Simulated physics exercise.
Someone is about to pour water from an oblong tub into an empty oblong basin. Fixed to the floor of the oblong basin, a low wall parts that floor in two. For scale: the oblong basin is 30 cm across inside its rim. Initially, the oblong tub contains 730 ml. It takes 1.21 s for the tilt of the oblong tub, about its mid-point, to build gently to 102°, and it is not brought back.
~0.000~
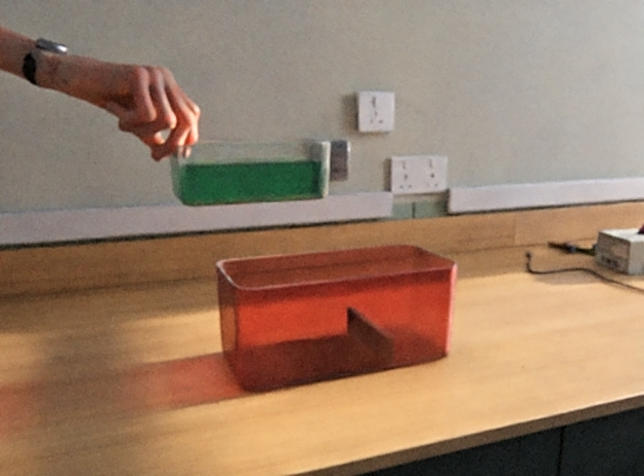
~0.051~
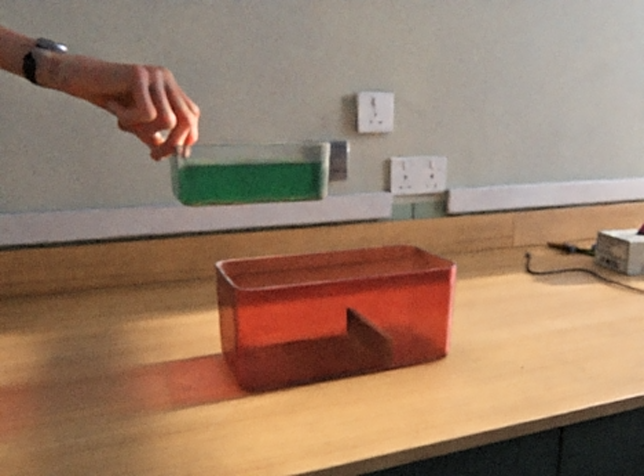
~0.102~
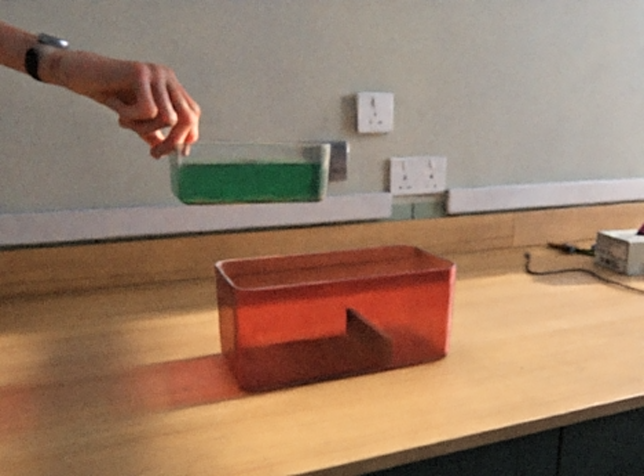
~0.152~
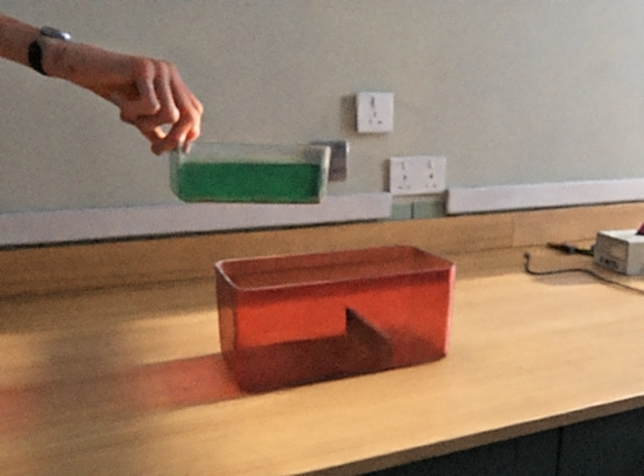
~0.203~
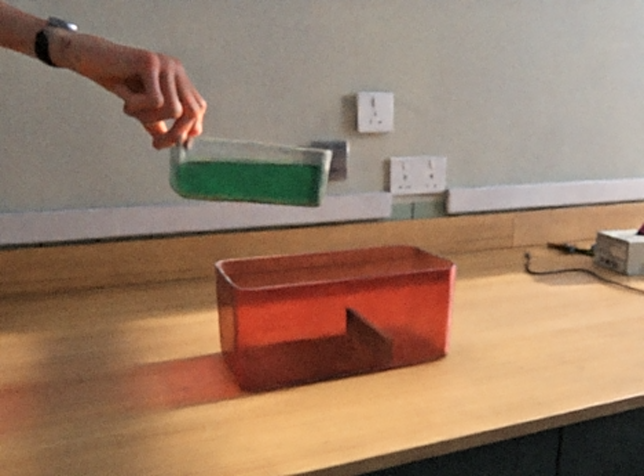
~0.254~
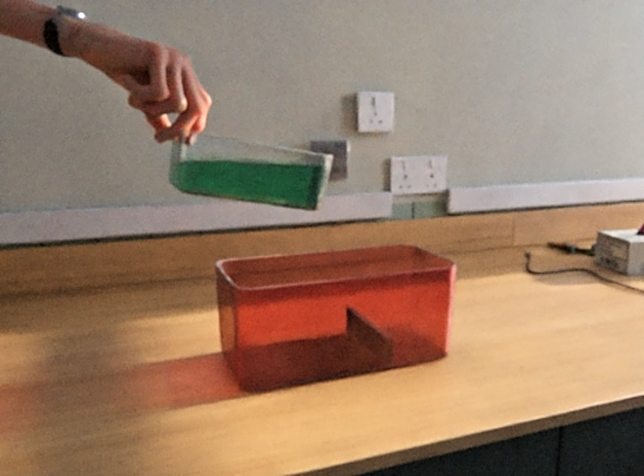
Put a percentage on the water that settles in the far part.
Roughly 36 per cent ends up there.
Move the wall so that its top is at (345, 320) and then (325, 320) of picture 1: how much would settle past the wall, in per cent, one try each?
65 then 70 %.
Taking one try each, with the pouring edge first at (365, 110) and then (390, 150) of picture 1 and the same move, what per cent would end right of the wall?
I'd expect close to 55 per cent and then close to 60 per cent.
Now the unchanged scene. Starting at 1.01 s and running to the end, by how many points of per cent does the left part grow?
About 14 percent, give or take.
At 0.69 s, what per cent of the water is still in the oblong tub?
About 40 per cent.
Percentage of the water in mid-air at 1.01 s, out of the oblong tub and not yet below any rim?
Airborne fraction: Approx. 6 %.
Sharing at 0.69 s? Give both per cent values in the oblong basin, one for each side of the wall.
About 10 left, 10 right.
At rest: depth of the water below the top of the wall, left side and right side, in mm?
Looks like roughly 22 mm on the left and roughly 18 mm on the right.
Then, 0.69 s in, the tilt is 62° and 41 per cent is still to pour, 11 is left of the wall and 9 right of it.
Then, 1.01 s in, the tilt is 95° and 9 per cent is still to pour, 45 is left of the wall and 36 right of it.
Then, 1.35 s in, the tilt is 102° and 1 per cent is still to pour, 58 is left of the wall and 36 right of it.
Then, 1.71 s in, the tilt is 102° and 0 per cent is still to pour, 60 is left of the wall and 36 right of it.
Finally, 60 per cent lies left of the wall, 36 right of it and 4 outside.
